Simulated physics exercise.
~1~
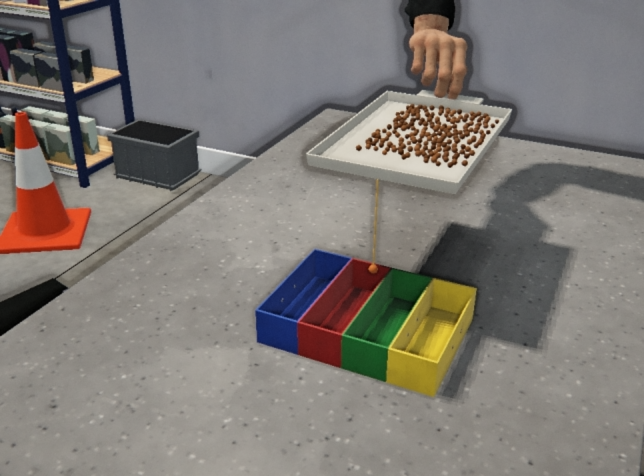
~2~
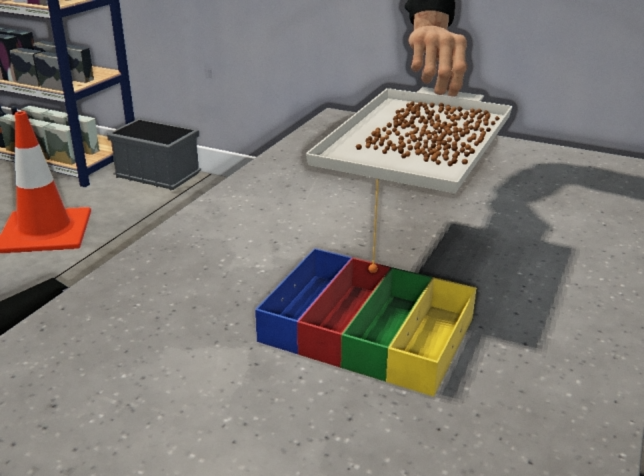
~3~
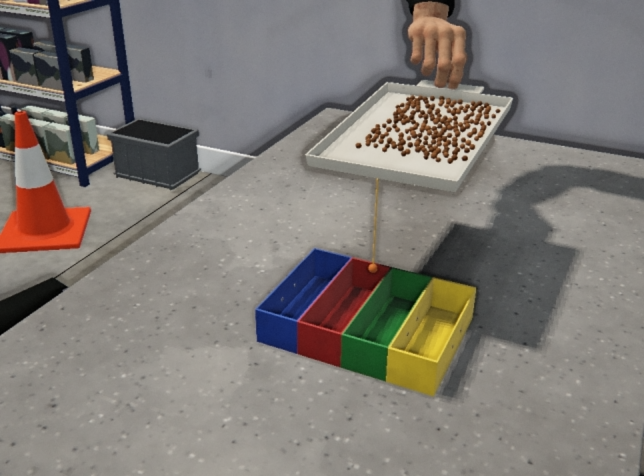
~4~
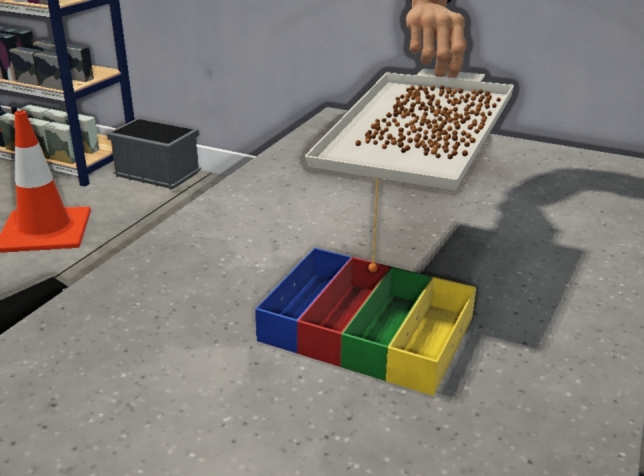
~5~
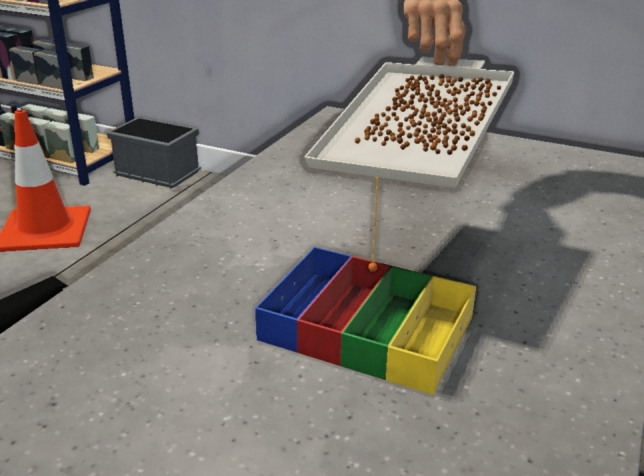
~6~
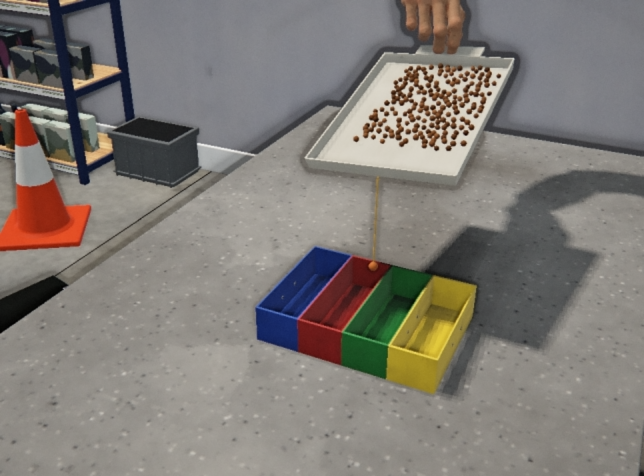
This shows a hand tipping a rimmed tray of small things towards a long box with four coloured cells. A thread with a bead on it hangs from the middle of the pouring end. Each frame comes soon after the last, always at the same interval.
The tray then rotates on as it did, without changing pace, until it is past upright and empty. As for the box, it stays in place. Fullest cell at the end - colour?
Blue.
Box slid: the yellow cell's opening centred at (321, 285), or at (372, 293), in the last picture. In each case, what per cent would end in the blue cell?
First position: Some 0 %; second position: Some 0 %.
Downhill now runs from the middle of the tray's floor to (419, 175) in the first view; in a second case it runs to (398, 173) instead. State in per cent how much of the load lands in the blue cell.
It comes to about 0 per cent the first time and about 0 per cent the second.
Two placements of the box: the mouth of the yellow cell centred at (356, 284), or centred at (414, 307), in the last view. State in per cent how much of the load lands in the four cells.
The first comes to 100 percent and the second to 100 percent.
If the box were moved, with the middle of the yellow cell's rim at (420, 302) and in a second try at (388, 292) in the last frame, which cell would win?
Case A: The blue cell; case B: That red cell.
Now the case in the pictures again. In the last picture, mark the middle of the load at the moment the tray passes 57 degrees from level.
Look close to (343, 161) in the last picture.
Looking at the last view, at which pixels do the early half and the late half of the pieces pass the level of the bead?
I'd place the first part at (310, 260) and the rest at (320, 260).
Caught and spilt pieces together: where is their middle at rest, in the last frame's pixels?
I'd put the middle somewhere around (309, 309).
Just after the last frame, tray tipped steeply; the larger part on the tray; about a tenth in the blue cell; just a few in the red cell; about a tenth falling or outside the box.
A moment on, tray tipped right over; the larger part on the tray; about a tenth in the blue cell; just a few in the red cell; about a tenth falling or outside the box.
Further on, tray tipped past a quarter turn; roughly two thirds in the blue cell; roughly a quarter in the red cell; just a few in the green cell; about a tenth falling or outside the box.
When it is over, tray tipped past a quarter turn; roughly two thirds in the blue cell; roughly a quarter in the red cell; just a few in the green cell; not one in the yellow cell; about a tenth outside the box.
